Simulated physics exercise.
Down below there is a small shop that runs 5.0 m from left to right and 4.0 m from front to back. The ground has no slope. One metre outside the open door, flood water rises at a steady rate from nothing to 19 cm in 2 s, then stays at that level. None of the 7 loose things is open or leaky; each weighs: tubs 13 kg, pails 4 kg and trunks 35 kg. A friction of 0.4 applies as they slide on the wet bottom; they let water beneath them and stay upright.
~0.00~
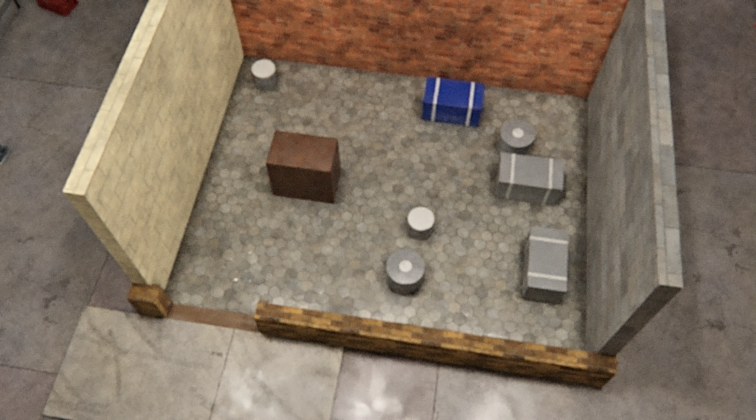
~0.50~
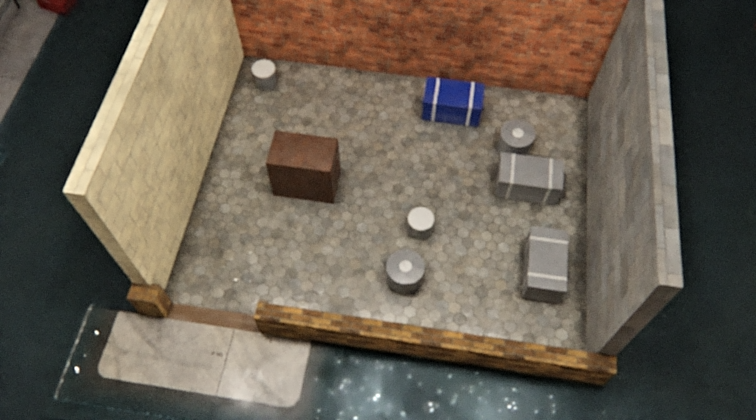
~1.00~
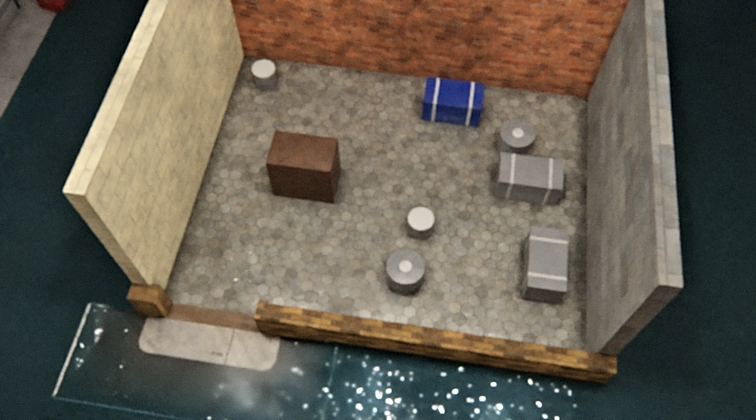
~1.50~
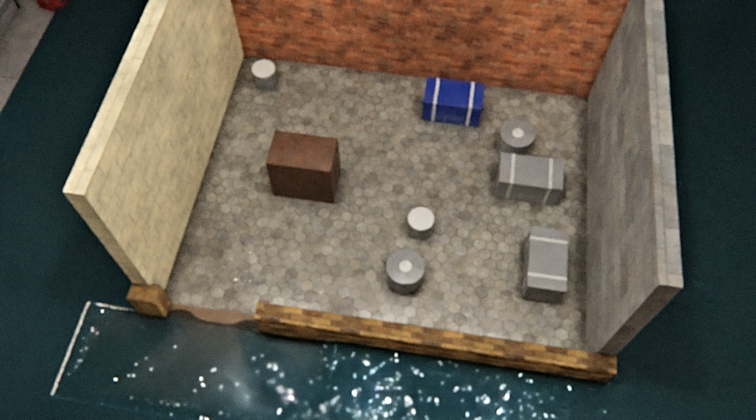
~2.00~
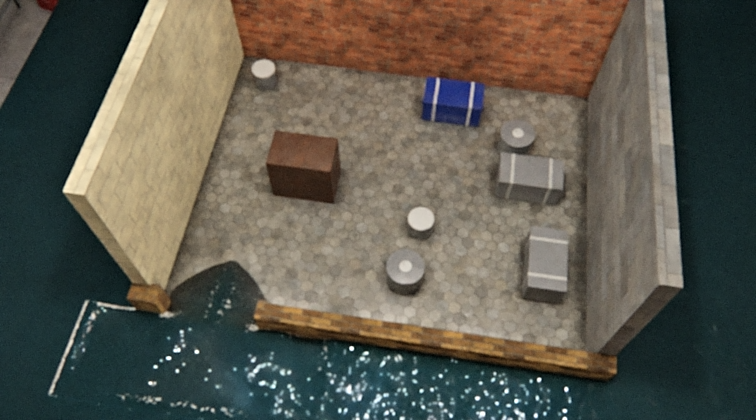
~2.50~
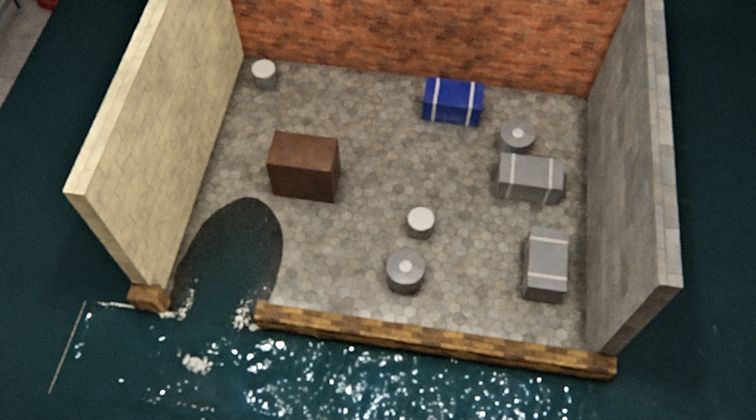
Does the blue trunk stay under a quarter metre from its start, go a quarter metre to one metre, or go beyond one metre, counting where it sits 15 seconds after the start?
A quarter metre to one metre.
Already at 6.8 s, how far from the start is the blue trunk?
Displacement by then near 0 cm.
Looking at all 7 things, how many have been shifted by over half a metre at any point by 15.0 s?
It adds up to 3.
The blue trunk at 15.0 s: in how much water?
Somewhere close to 9 cm.
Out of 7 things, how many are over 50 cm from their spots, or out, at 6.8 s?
The number comes to 1.
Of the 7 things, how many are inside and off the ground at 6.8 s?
Count: 0.
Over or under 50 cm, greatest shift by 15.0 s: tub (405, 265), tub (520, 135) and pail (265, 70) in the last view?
Well, in sequence it's smaller, smaller, farther.
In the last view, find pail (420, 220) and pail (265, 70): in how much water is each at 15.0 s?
Around 9 cm and 8 cm.
After 3.5 s the blue trunk is near (454, 93), 0.0 m from its start, aground; 0 afloat.
After 6.8 s the blue trunk is near (454, 93), 0.0 m from its start, aground; 0 afloat.
After 11.0 s the blue trunk is near (458, 96), 0.1 m from its start, aground; 2 afloat.
After 15.0 s the blue trunk is near (491, 100), 0.5 m from its start, afloat; 7 afloat.
